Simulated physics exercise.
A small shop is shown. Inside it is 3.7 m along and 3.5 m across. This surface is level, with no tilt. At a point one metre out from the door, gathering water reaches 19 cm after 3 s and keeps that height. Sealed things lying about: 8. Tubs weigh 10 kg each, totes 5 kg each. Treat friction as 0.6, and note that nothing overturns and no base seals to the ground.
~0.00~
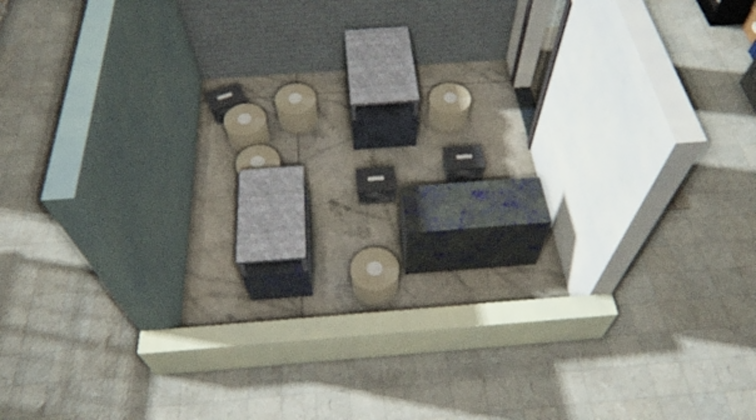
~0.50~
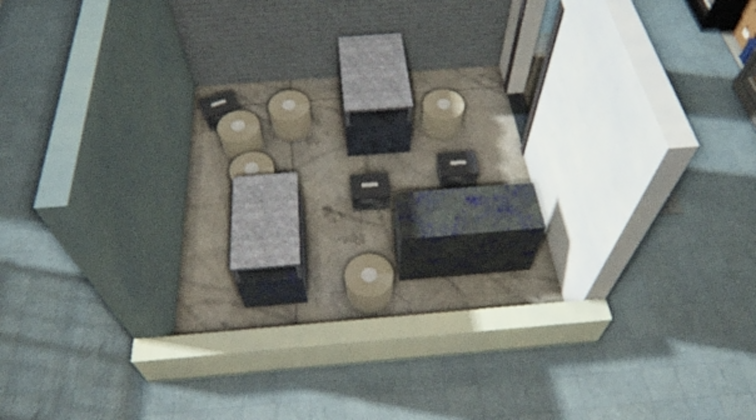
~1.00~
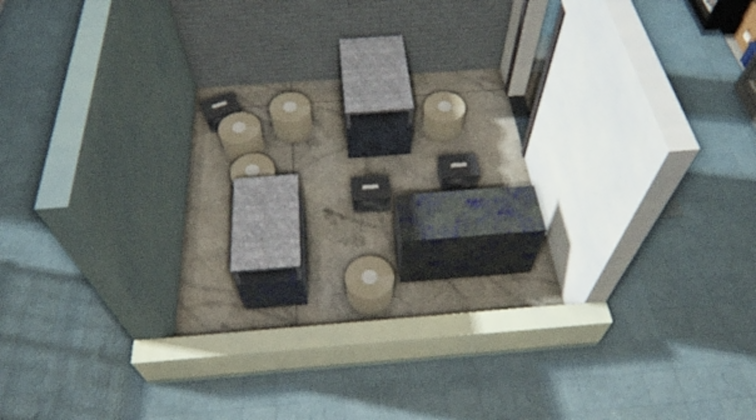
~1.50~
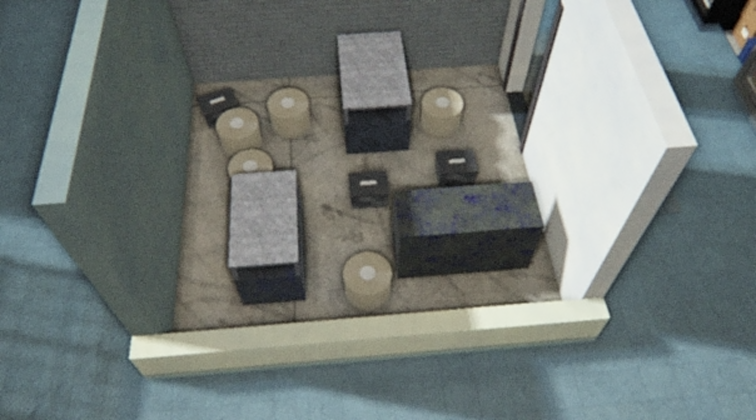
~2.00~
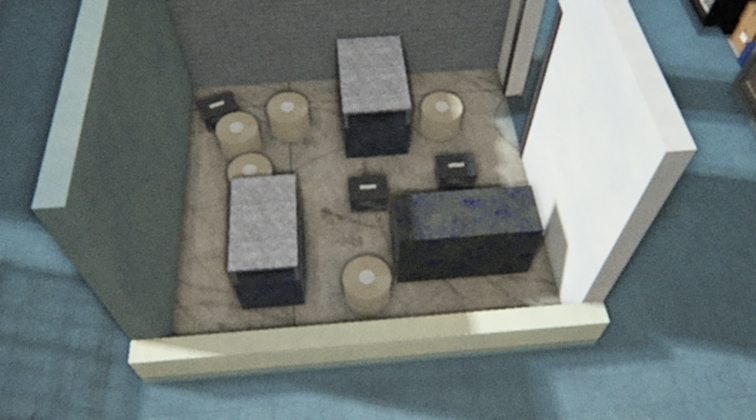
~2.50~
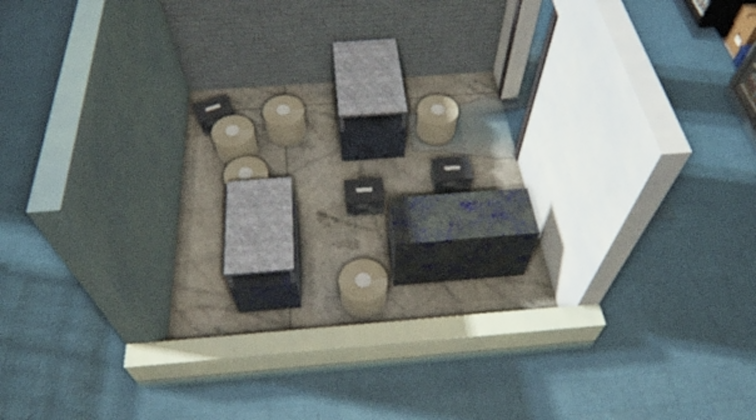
Bluish water spreads over the grey paving around a small, roofless shop, seen from high above its low cream front wall. Inside, pale round tubs and small black boxes sit among two grey-topped blocks and a dark, blue-flecked counter, between a grey-green left wall and a white right one. The paving turns deeper blue, a faint wet patch appears by the doorway at back right, the objects stay put, and the camera shifts slightly.
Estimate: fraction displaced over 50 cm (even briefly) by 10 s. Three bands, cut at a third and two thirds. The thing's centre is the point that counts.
Band: One third to two thirds.
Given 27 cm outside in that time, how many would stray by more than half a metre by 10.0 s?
I count 6 of them in that case.
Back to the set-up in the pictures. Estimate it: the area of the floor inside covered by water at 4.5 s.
The covered patch comes to about 5.0 m2.
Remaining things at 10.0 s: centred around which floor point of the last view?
Mean floor pixel: About (295, 184).
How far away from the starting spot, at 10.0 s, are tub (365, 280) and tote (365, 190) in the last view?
Respectively 10 and 100 cm.
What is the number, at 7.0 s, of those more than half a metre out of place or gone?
The answer is 3.
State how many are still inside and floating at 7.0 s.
Count at that moment: 3.
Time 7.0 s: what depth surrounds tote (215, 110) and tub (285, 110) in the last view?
Close to 4 and 3 centimetres.
After 3.5 s 0 of 8 are over 50 cm from their spots; 0 afloat.
After 4.5 s 1 of 8 are over 50 cm from their spots; 1 afloat.
After 7.0 s 3 of 8 are over 50 cm from their spots; 3 afloat.
After 10.0 s 3 of 8 are over 50 cm from their spots, and 4 have been at some point; 5 afloat.
